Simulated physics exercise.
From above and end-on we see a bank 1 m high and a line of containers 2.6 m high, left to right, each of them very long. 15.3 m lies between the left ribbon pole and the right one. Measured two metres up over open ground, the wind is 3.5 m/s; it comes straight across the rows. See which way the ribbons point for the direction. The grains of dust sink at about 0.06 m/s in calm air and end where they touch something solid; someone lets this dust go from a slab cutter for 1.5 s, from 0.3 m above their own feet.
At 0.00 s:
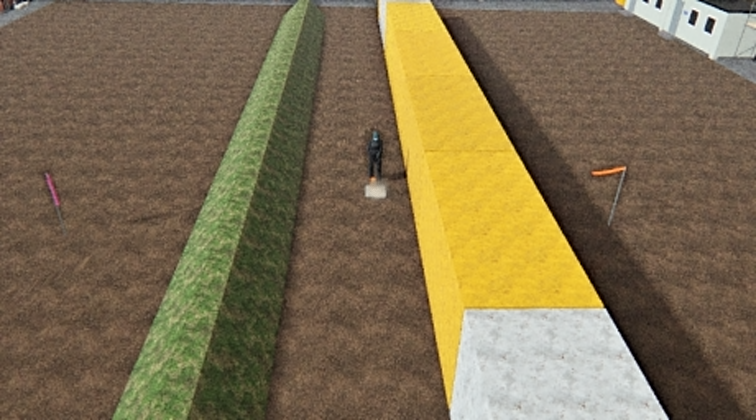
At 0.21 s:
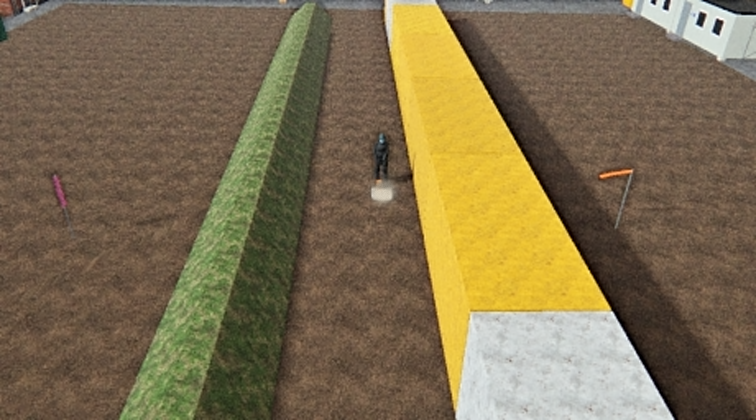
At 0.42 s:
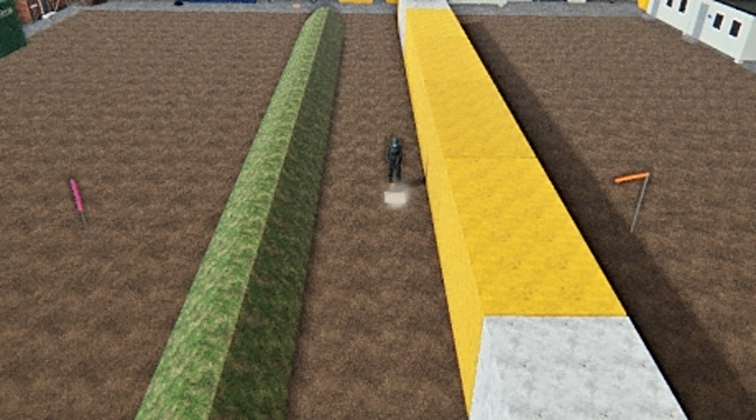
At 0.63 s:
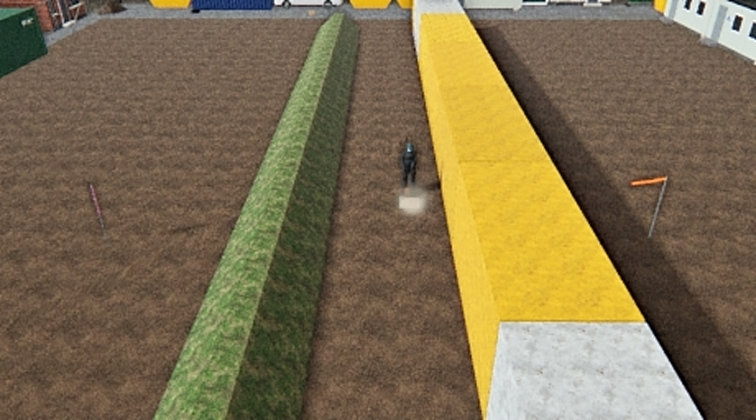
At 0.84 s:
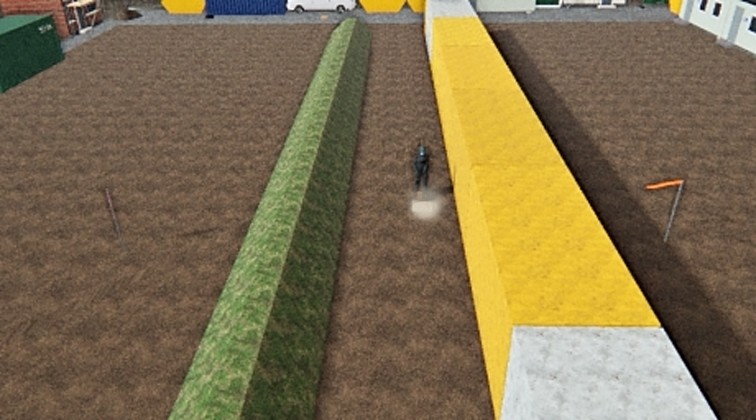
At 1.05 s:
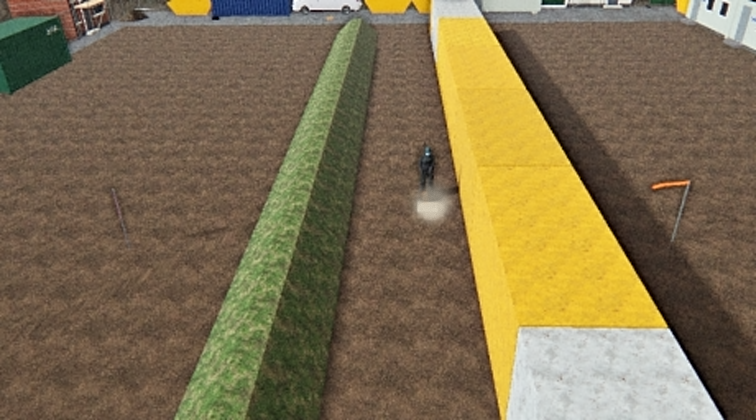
Pale dust puffing beside a dark-clad figure between a grassy bank and a yellow-and-white row while an orange ribbon streams left.
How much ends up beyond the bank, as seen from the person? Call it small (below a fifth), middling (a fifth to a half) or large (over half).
Middling.
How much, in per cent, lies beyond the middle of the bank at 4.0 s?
Near 0 %.
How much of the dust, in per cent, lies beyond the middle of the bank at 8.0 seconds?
About 5 per cent.
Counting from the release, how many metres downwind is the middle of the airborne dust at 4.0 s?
Estimate: Near 0.5 m.
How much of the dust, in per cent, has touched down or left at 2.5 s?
I'd put it close to 10 %.
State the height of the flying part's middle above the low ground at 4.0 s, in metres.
About 0.6 m high.
After 2.5 s, 0 % is beyond the bank; 8 % has touched down or left; the middle of what still flies is 0.4 m above the low ground, near (436, 202).
After 4.0 s, 0 % is beyond the bank; 18 % has touched down or left; the middle of what still flies is 0.6 m above the low ground, near (441, 195).
After 8.0 s, 5 % is beyond the bank; 39 % has touched down or left; the middle of what still flies is 1.7 m above the low ground, near (439, 165).
After 20.0 s, 31 % is beyond the bank; 67 % has touched down or left; the middle of what still flies is 2.5 m above the low ground, near (124, 140).
After 45.0 s, 38 % is beyond the bank; 96 % has touched down or left.
